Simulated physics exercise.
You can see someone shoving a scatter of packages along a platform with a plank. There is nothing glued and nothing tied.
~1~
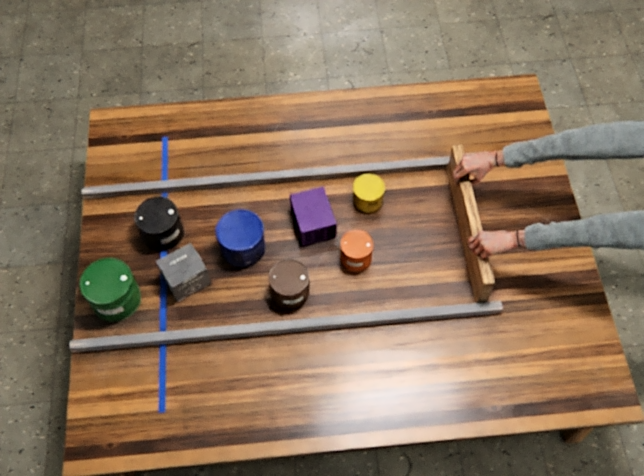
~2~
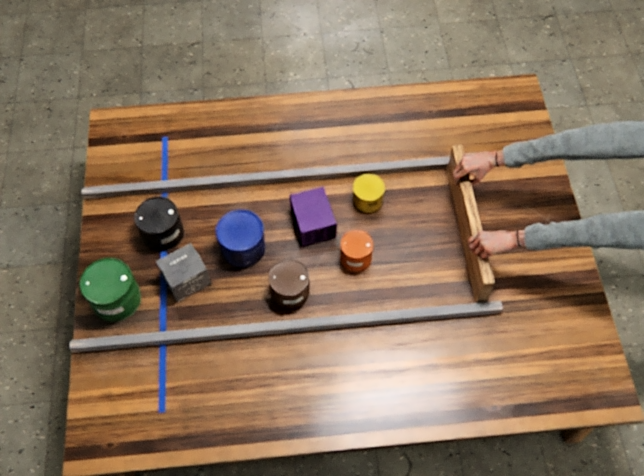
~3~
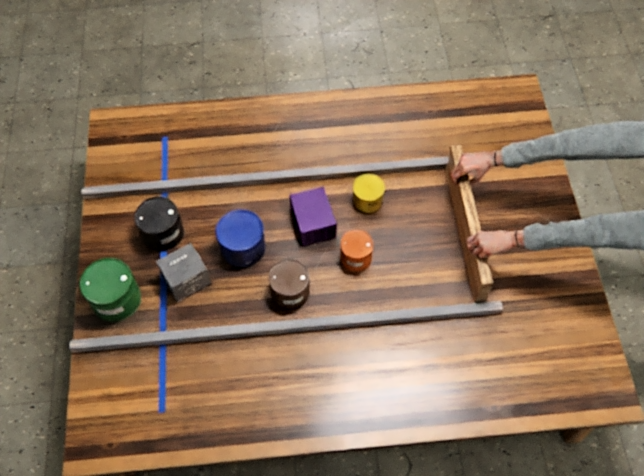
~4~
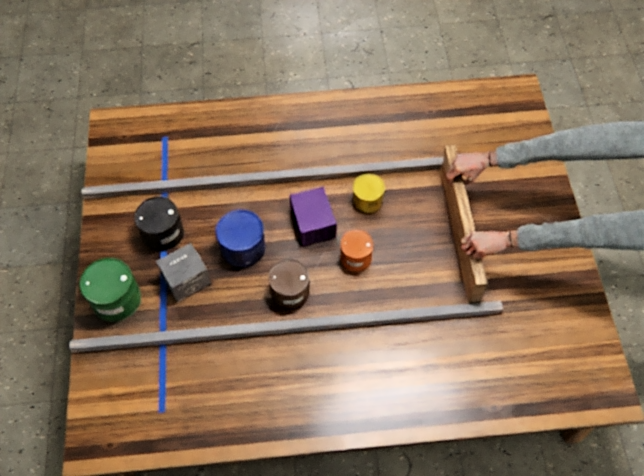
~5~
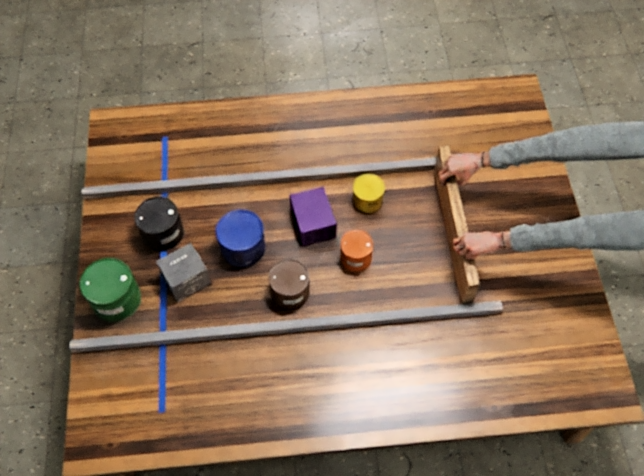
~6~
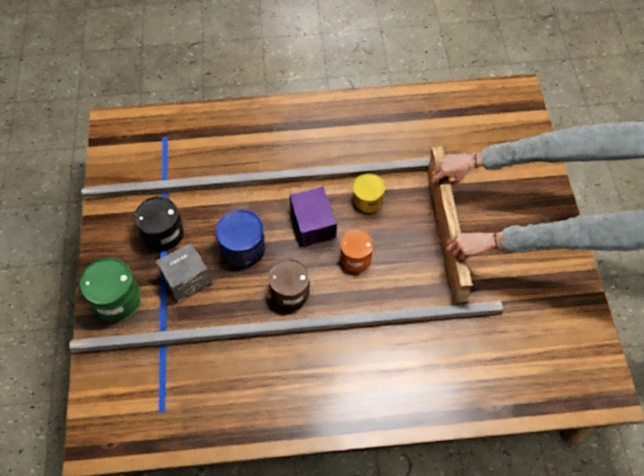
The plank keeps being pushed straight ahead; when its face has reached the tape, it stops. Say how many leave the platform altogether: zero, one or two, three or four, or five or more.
When it halts, one, or two, of them have come off.
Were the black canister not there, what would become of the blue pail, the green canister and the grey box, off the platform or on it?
Outcome: The blue pail holds its spot, the green canister goes off, the grey box holds its spot.
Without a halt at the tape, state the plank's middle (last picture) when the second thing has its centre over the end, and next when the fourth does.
The middle is at about (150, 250), later at about (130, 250).
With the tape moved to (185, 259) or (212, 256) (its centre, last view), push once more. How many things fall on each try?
Ground tally per try: 0 / 0.
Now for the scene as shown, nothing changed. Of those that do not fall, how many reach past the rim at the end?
1 in all.
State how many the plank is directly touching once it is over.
It is in contact with 4.
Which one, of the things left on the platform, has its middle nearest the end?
Answer: The black canister.
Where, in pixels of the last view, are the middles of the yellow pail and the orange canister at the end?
Positions - first (147, 200), then (145, 268).
Soon after, none off yet; green canister at rest near (111, 290); black canister at rest near (160, 224); grey box at rest near (184, 273).
By the end, the number that fall off is one or two; fallen, green canister.
